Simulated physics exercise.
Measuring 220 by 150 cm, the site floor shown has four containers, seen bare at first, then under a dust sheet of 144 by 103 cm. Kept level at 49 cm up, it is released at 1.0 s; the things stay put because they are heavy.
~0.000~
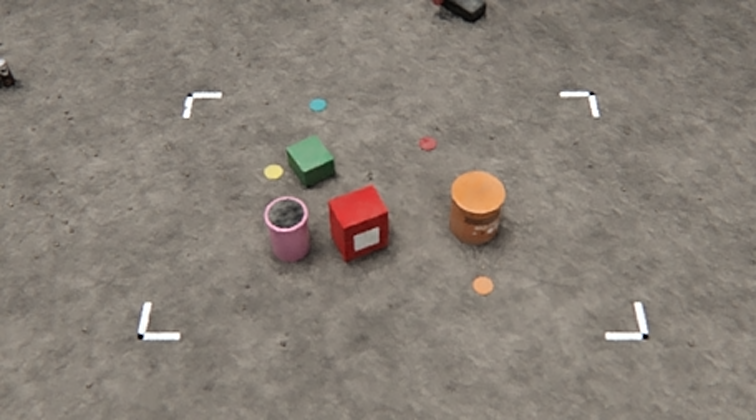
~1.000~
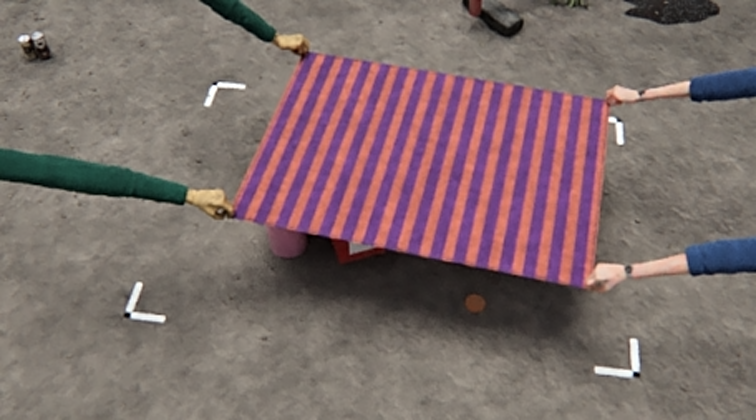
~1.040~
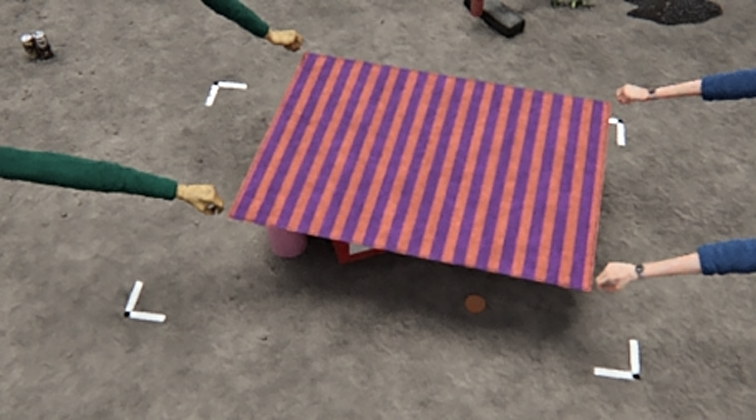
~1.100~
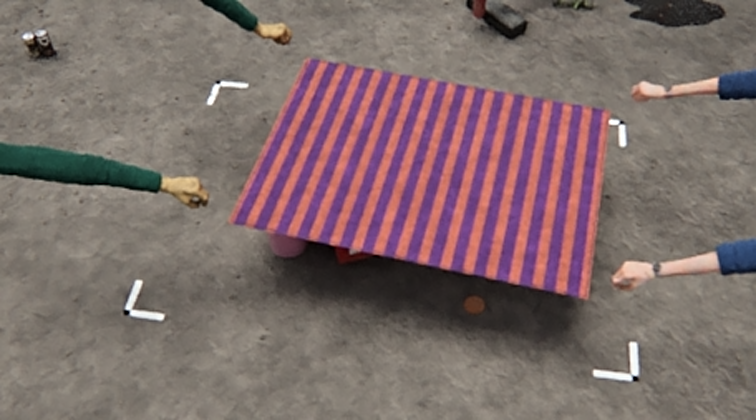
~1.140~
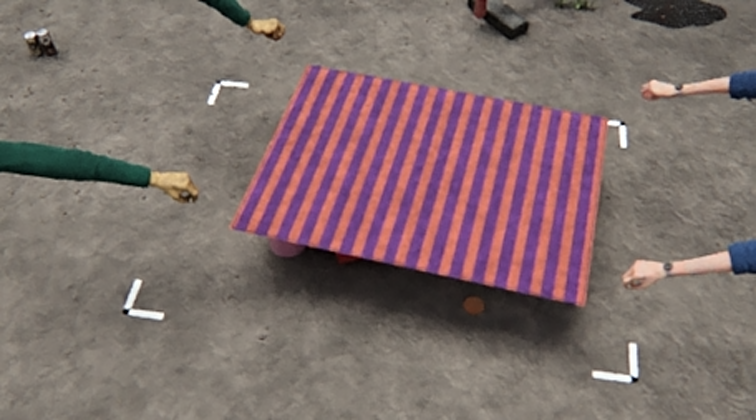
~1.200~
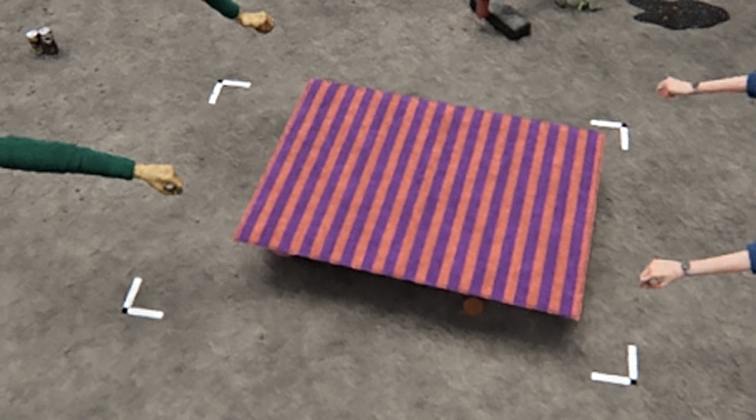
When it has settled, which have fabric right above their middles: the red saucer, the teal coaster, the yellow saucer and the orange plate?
Result: Red saucer still shows, teal coaster still shows, yellow saucer remains in the open, orange plate vanishes under it.
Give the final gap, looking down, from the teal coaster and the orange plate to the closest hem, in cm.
Around 28 centimetres, then around 6 centimetres.
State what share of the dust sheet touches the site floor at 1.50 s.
Share in contact: About 15 per cent.
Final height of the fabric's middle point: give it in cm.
The centre point rests around 24 cm up.
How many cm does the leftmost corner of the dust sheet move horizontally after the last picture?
Roughly 16 centimetres.
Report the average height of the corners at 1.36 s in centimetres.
The corners are on average some 2 cm above the surface.
At 1.4 s, 5 % of it is down, spanning 148 by 103 cm, above orange plate.
At 1.5 s, 15 % of it is down, spanning 144 by 98 cm, above orange plate.
At 1.7 s, 15 % of it is down, spanning 143 by 97 cm, above orange plate.
At 1.8 s, 15 % of it is down, spanning 143 by 97 cm, above orange plate.
At 3.3 s, 20 % of it is down, spanning 143 by 96 cm, above orange plate.
